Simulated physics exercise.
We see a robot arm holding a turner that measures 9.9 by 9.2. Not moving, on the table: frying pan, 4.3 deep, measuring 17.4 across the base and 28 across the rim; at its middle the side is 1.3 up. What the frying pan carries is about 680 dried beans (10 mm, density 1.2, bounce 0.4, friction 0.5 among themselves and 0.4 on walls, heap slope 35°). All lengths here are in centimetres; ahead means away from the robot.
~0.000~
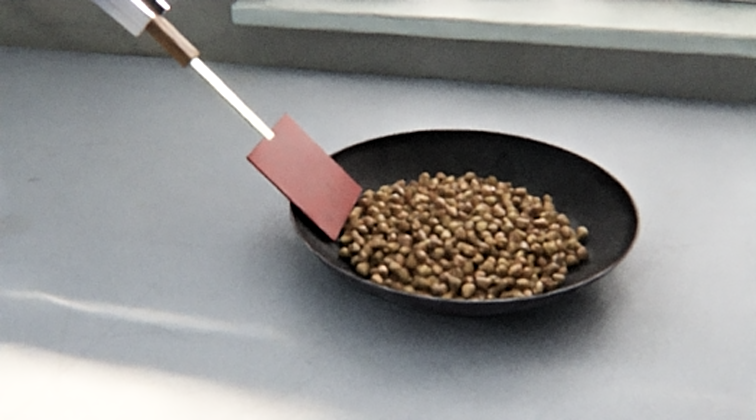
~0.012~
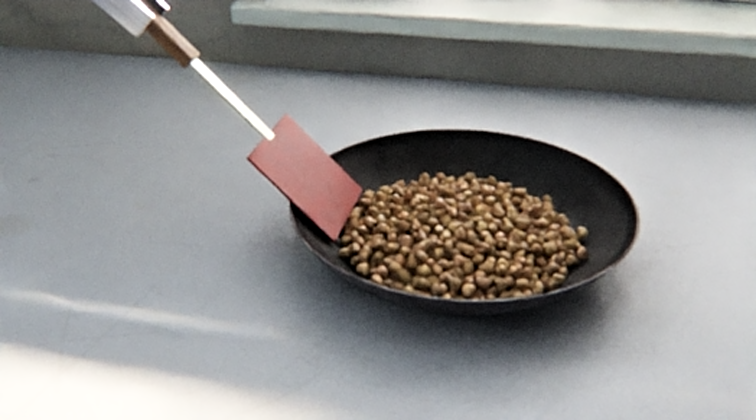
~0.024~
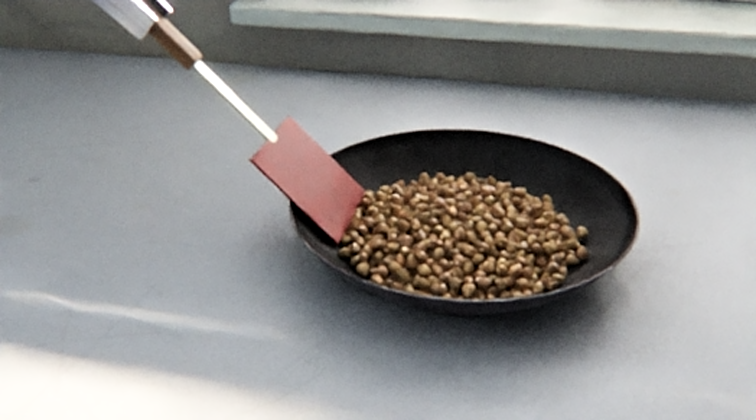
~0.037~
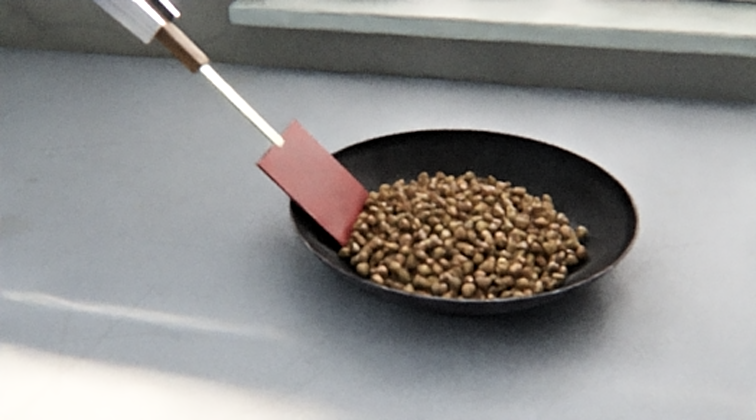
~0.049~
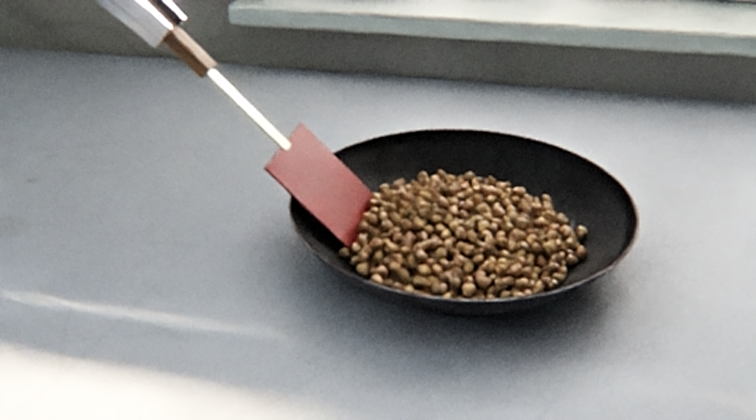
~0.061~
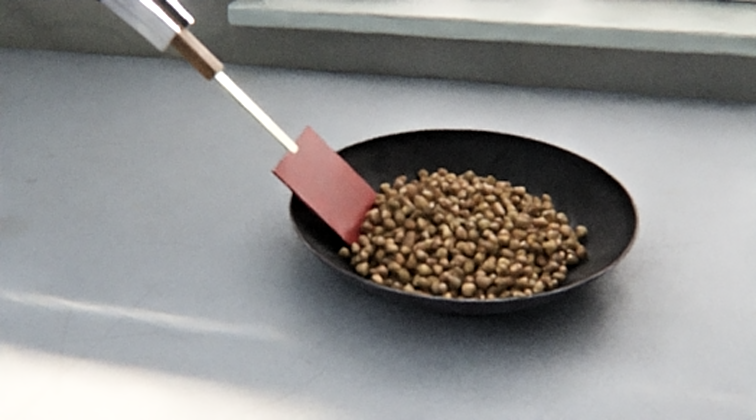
In this clip, a robot arm holds a red turner at the left edge of a black frying pan heaped with brown dried beans, and the turner moves slightly right and down while the pan stays still on the table.
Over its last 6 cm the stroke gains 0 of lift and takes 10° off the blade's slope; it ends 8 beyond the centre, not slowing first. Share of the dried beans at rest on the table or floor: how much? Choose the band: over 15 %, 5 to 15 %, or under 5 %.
5 to 15 %.
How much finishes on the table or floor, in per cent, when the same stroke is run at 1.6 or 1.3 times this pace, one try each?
The two tries give about 10 and 10 in a hundred.
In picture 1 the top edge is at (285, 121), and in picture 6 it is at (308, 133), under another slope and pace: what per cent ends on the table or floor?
Close to 10 in a hundred.
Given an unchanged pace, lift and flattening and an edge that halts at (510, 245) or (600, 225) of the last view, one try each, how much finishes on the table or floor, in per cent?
Estimates, in order: 0 % and 35 %.
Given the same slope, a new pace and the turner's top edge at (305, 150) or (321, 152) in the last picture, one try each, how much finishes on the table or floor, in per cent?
10 % and 15 %.
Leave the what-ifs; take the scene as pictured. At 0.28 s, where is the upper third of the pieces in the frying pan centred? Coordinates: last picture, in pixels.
It is centred close to (571, 227).
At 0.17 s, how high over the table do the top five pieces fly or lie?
About 4 centimetres.
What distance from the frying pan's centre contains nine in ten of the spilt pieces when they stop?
I'd estimate close to 20 centimetres.
After 0.17 s, sloping 45°, highest piece 5 above the table; 681 in the frying pan.
After 0.28 s, sloping 42°, highest piece 5 above the table; 680 in the frying pan, 1 on the table or floor.
After 0.54 s, sloping 35°, highest piece 6 above the table; 632 in the frying pan, 47 on the table or floor, 2 on the blade or in flight.
After 1.59 s, sloping 35°, highest piece 6 above the table; 631 in the frying pan, 50 on the table or floor.
At rest, 631 in the frying pan, 50 on the table or floor. That is 7 % on the table or floor.
